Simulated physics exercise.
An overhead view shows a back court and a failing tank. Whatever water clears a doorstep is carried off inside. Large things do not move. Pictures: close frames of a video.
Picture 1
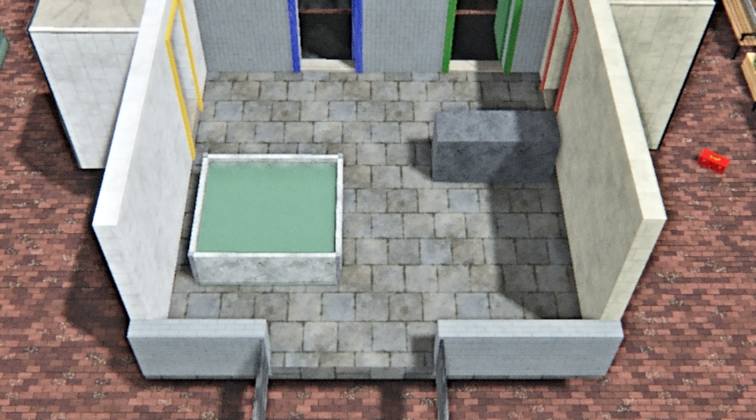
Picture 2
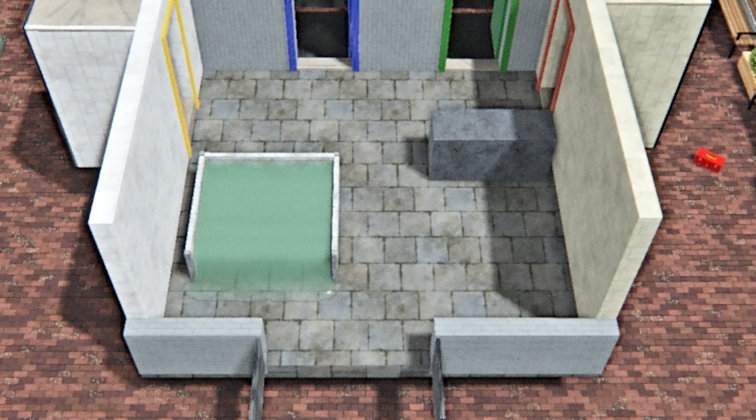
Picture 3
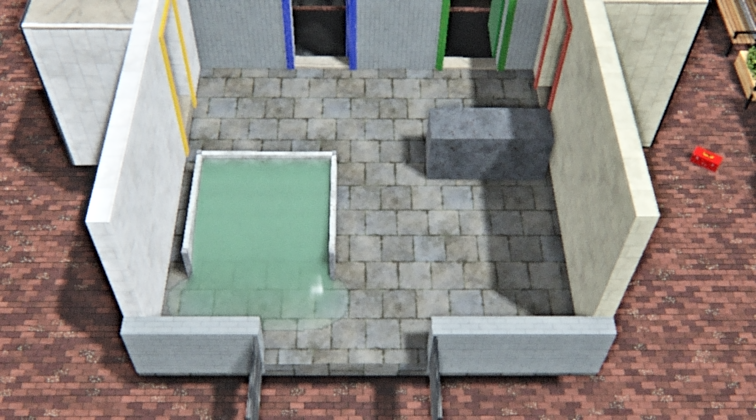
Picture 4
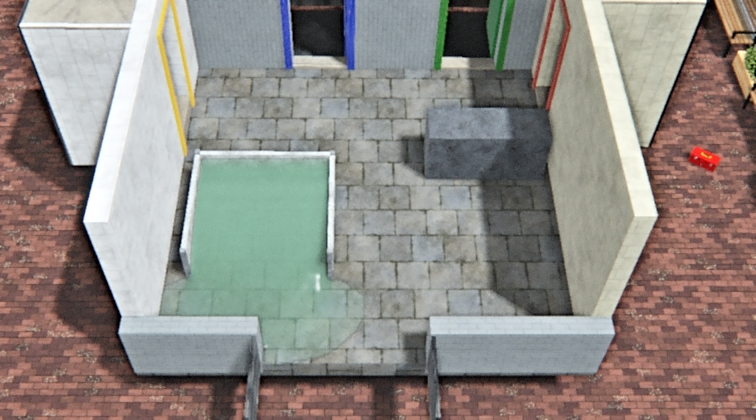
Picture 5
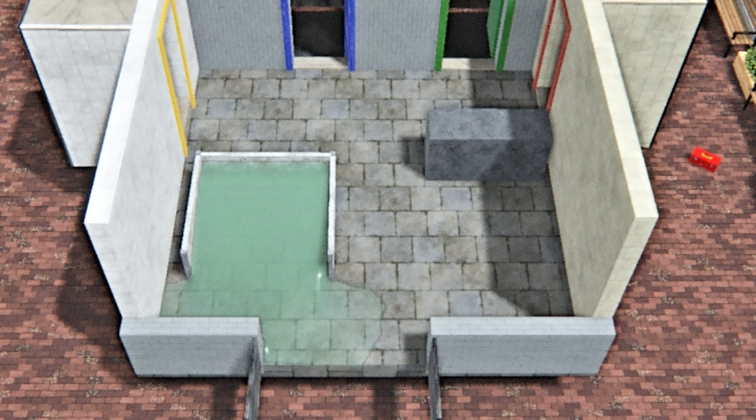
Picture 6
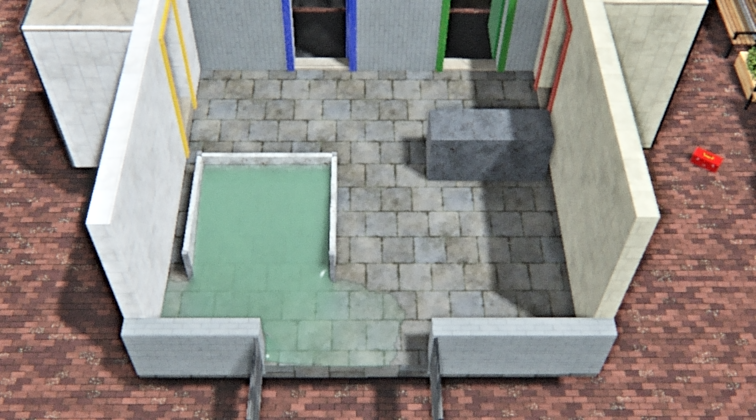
Green-tinted water pours from a walled tank in a paved back court as its front side gives way, spreading forward over the grey paving and then rightward behind the low front wall, while the dark block stays still.
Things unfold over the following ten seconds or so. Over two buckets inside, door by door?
One by one: I expect the blue door to stay within two buckets; I expect the red door to stay within two buckets; I expect the green door to stay within two buckets; I expect the yellow door to stay within two buckets.
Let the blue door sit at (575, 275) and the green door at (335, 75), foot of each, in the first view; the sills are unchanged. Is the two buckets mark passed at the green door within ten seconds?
Green door does not overflow.
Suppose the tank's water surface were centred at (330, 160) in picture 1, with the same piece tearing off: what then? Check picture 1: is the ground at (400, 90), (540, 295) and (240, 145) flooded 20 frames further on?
As listed: Untouched, reached, reached.
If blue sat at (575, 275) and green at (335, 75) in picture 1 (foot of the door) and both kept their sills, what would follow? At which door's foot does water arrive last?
I'd say the door marked red is reached last.
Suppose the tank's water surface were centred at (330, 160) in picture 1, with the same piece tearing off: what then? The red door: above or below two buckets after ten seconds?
Red: Undershoots.
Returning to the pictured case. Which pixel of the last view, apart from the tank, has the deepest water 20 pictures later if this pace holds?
I would choose the pixel (201, 74).
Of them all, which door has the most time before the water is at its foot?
My answer: The red-painted one.
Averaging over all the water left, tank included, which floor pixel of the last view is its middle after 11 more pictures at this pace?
It is around (245, 273).
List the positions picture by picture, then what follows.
The water tank at (270, 207) is whole and still, in the first frame.
The front is at (191, 289), out from the gap at (264, 270), in the second frame.
Water pours out at (261, 270) and has run to (176, 310), in the third frame.
Water pours out at (260, 271) and has run to a hidden place, in the fourth frame.
Water pours out at (261, 272) and has run to a hidden place, in the fifth frame.
Water pours out at (262, 273) and has run to a hidden place, in the sixth frame.
A moment on, water covers 15 % of the floor; the blue door not reached, the red door not reached, the green door not reached, the yellow door not reached.
Next, water covers 20 % of the floor; the blue door not reached, the red door not reached, the green door not reached, the yellow door wet at the sill, nothing in.
Then, water covers 35 % of the floor; the blue door wet at the sill, nothing in, the red door not reached, the green door not reached, the yellow door wet at the sill, nothing in.
Later, water covers 55 % of the floor; the blue door wet at the sill, nothing in, the red door not reached, the green door wet at the sill, nothing in, the yellow door wet at the sill, nothing in.
In the end, water covers 75 % of the floor; the blue door wet at the sill, nothing in, the red door wet at the sill, nothing in, the green door wet at the sill, nothing in, the yellow door wet at the sill, nothing in.
